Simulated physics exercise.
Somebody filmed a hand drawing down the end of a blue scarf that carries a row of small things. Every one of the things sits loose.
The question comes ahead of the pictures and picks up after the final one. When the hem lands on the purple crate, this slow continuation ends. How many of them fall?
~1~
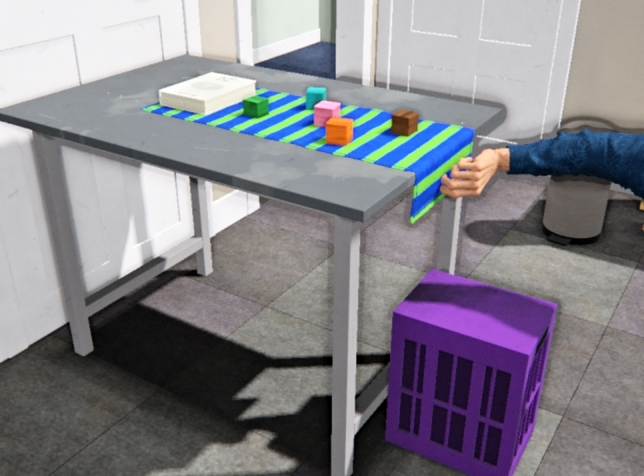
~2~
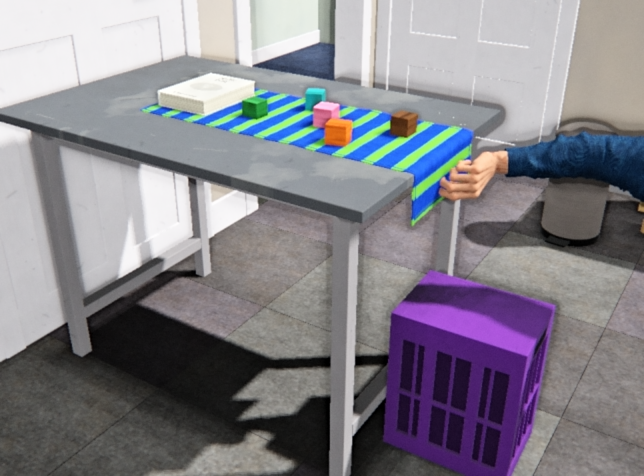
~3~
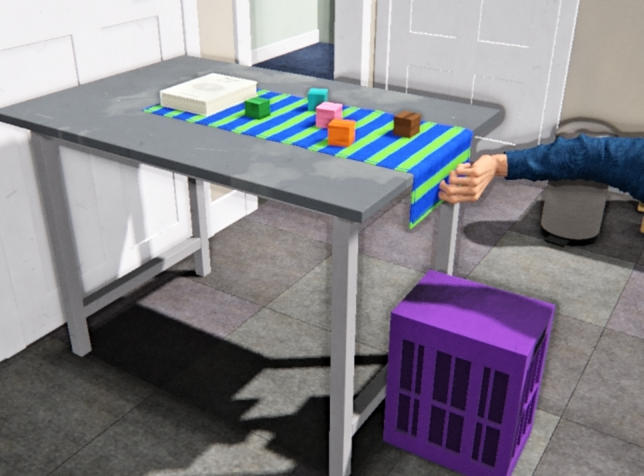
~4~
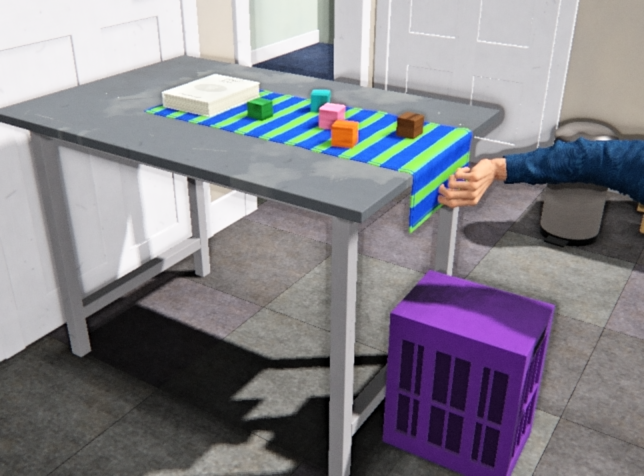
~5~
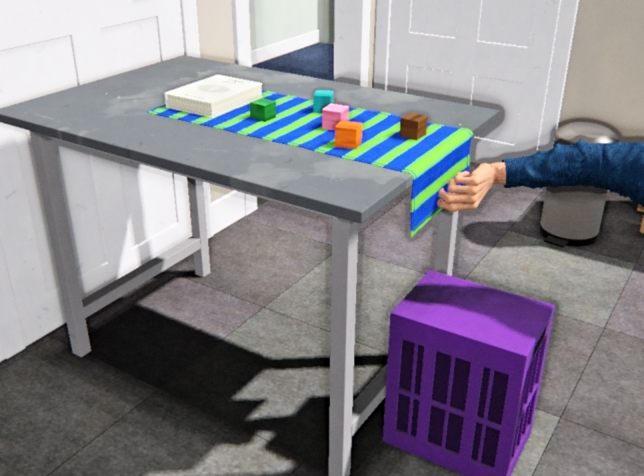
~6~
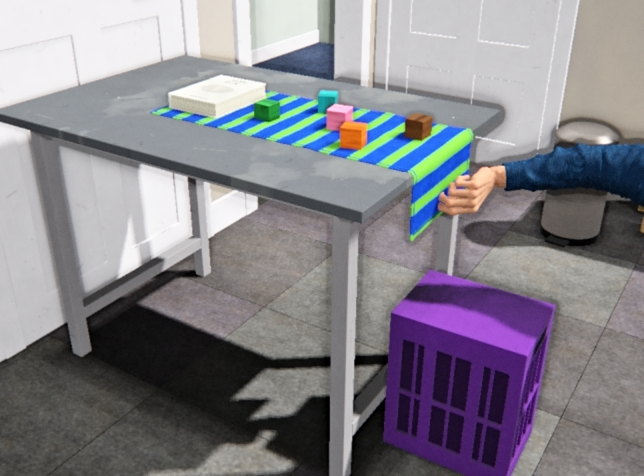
The drop count comes to two.
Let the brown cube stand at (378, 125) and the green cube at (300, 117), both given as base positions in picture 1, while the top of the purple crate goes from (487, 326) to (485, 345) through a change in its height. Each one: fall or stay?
Outcome for the brown cube: It is lost. Outcome for the green cube: It stays.
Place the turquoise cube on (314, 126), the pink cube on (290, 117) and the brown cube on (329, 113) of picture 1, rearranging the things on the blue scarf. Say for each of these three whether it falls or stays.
Note - turquoise cube retained, pink cube retained, brown cube retained.
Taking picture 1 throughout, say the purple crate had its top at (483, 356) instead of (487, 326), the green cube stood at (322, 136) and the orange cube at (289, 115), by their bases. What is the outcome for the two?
As for the green cube, it leaves the top; as for the orange cube, it stays in place.
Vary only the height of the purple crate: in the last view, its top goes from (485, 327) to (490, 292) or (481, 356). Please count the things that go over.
That would make 1 and 3.
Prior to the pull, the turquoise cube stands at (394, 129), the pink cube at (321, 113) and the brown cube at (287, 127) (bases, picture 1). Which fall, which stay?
Turquoise cube: Gone off. Pink cube: Still up. Brown cube: Still up.
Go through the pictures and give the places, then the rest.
Hem (411, 223); brown cube (405, 113); orange cube (339, 121); pink cube (327, 105); turquoise cube (316, 90); green cube (256, 99); top of the crate (487, 326), in the first picture.
Hem (411, 225); brown cube (404, 115), in the second picture.
Hem (409, 228); orange cube (342, 123), in the third picture.
Hem (409, 233); pink cube (332, 107); top of the crate (485, 327), in the fourth picture.
Hem (410, 237); turquoise cube (324, 93), in the fifth picture.
Hem (410, 241); brown cube (419, 117); orange cube (354, 125); pink cube (340, 108); turquoise cube (328, 93); green cube (267, 102), in the sixth picture.
Soon after, hem near (438, 237); all still up.
Then, hem near (437, 269); brown cube gone.
Further on, hem on the crate; brown cube and orange cube gone.
At rest, hem on the crate; brown cube and orange cube gone. The answer is two.
